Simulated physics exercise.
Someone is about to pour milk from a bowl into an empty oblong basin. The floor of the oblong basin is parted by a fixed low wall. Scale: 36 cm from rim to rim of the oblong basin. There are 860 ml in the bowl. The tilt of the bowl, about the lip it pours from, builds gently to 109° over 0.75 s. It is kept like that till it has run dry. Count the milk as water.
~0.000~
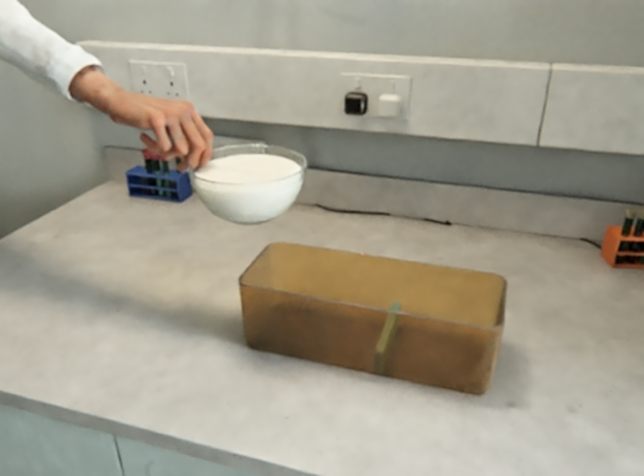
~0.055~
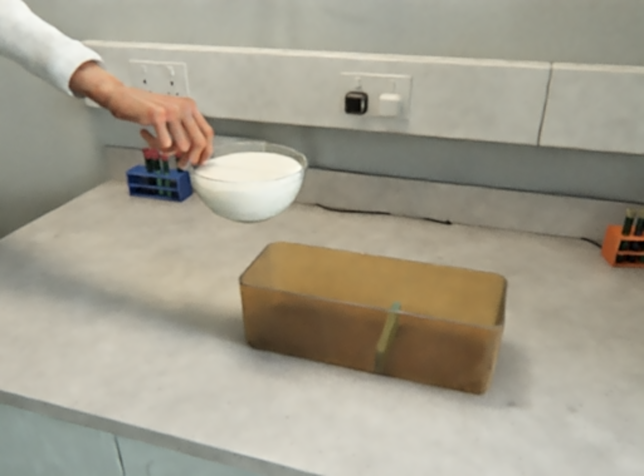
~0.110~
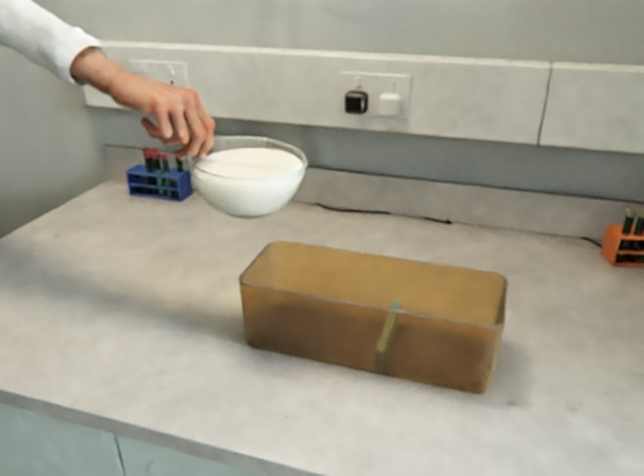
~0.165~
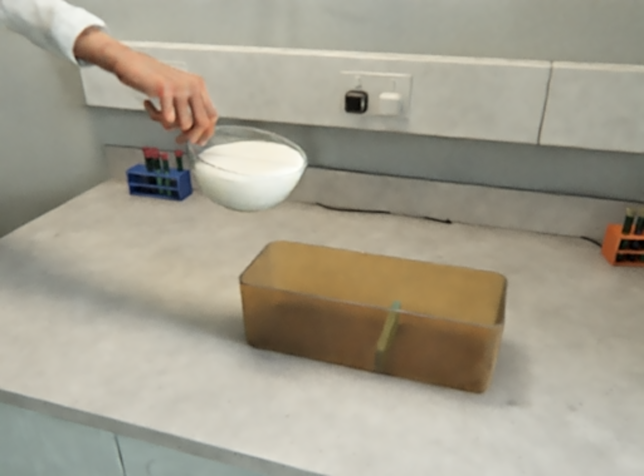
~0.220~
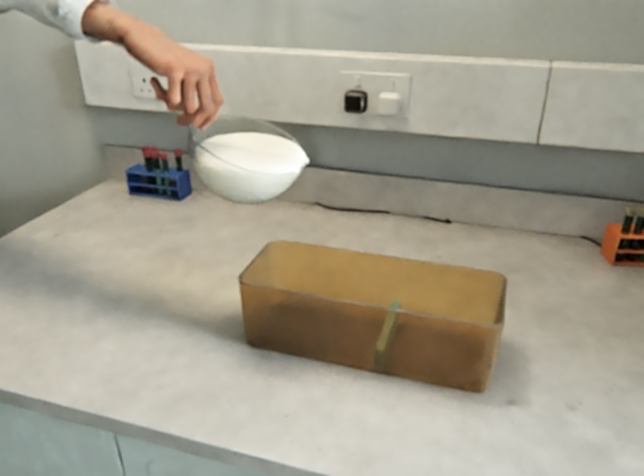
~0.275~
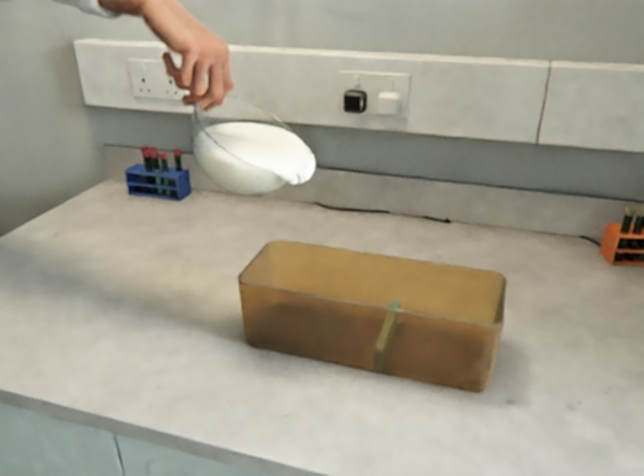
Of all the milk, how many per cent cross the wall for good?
About 52 per cent.
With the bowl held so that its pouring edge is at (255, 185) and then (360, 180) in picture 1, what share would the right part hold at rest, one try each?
First 20, then 65 per cent.
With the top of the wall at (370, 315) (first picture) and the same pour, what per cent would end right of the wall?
In that case some 80 per cent.
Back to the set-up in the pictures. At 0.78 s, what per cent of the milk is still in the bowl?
Near 0 in a hundred.
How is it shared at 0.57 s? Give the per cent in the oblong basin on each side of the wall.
Some 16 per cent left and 0 right.
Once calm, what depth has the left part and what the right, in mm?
Some 14 mm on the left and 24 mm on the right.
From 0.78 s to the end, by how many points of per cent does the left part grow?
Near 16 in a hundred.
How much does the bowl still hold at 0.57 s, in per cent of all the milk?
Some 22 per cent.
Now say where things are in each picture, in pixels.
In the first picture, it leans 0°; its right rim is at (302, 170); the milk meets the walls at (201, 165) and (301, 176); the oblong basin's rim runs from (254, 262) to (505, 302); the wall's top is at (389, 326).
In the second picture, it leans 1°; its right rim is at (302, 170); the milk meets the walls at (202, 163) and (301, 174).
In the third picture, it leans 6°; its right rim is at (302, 169); the milk meets the walls at (202, 159) and (302, 170).
In the fourth picture, it leans 13°; its right rim is at (302, 169); the milk meets the walls at (201, 151) and (303, 164).
In the fifth picture, it leans 22°; its right rim is at (301, 169); the milk meets the walls at (202, 141) and (301, 161); 2 per cent is over the edge.
In the sixth picture, it leans 32°; its right rim is at (300, 169); the milk meets the walls at (203, 129) and (299, 159); 6 per cent is over the edge.
Then, 0.57 s in, the tilt is 94° and 21 per cent is still to pour, 17 is left of the wall and 0 right of it.
Then, 0.78 s in, the tilt is 109° and 0 per cent is still to pour, 27 is left of the wall and 63 right of it.
Then, 1.01 s in, the tilt is 109° and 0 per cent is still to pour, 39 is left of the wall and 48 right of it.
Then, 1.25 s in, the tilt is 109° and 0 per cent is still to pour, 44 is left of the wall and 52 right of it.
Finally, 44 per cent lies left of the wall, 52 right of it and 5 outside.
